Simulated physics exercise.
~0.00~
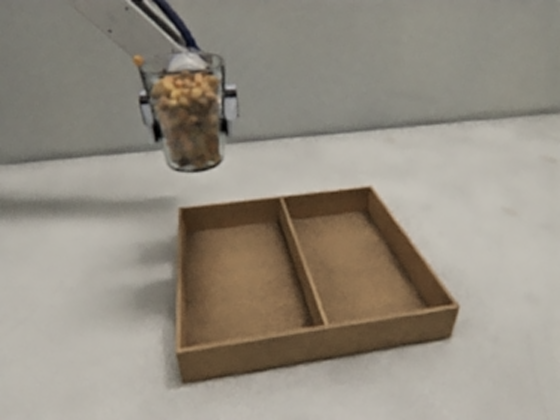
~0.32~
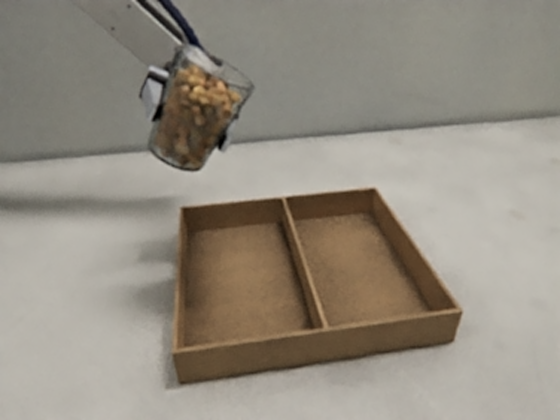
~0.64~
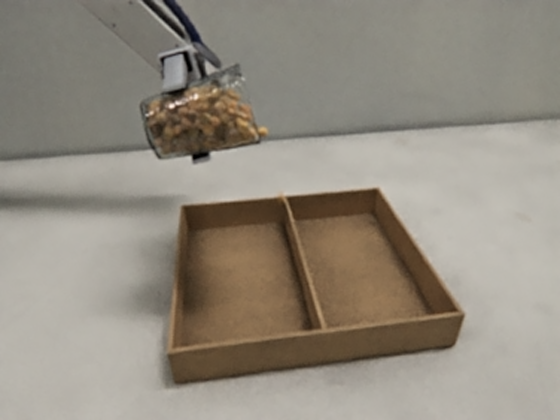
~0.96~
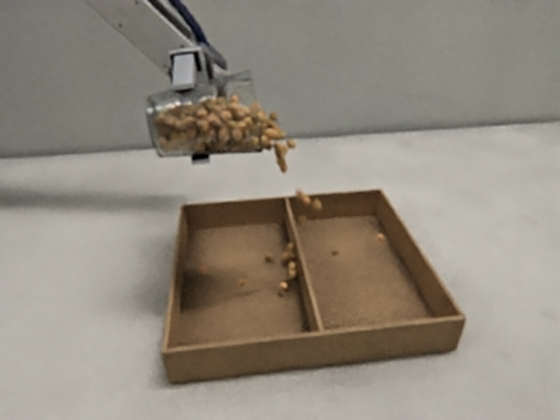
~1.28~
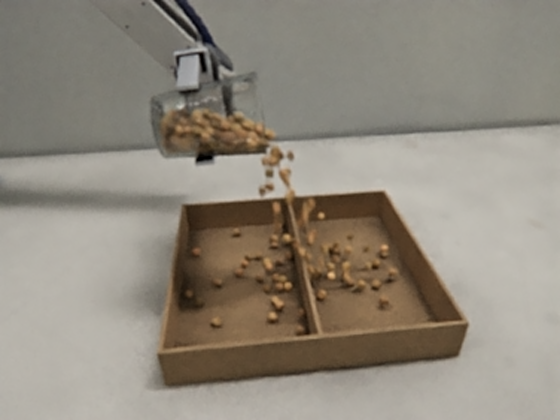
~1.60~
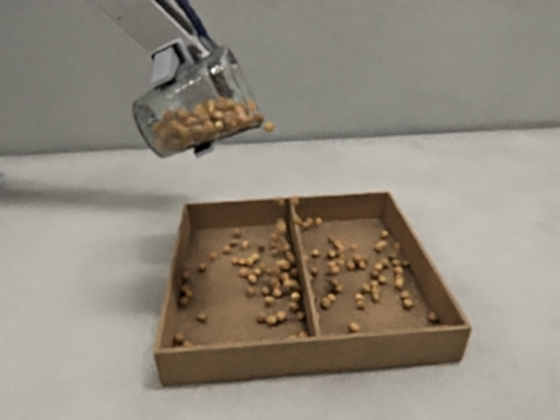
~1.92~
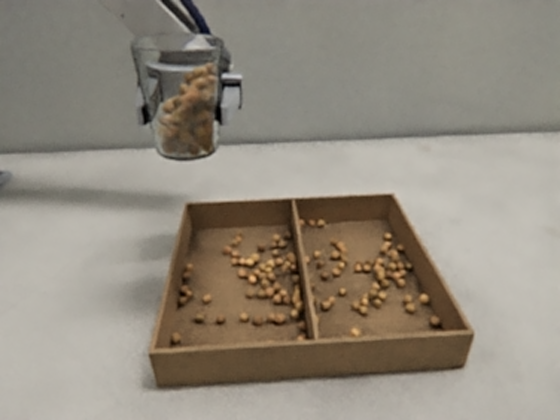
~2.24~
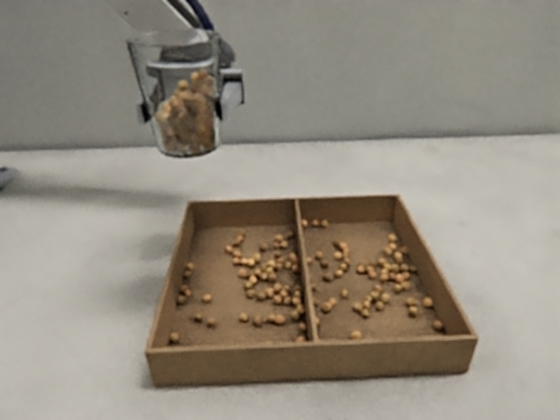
A robot arm tips chickpeas from a clear cup into both tray halves, then straightens it, still partly full.
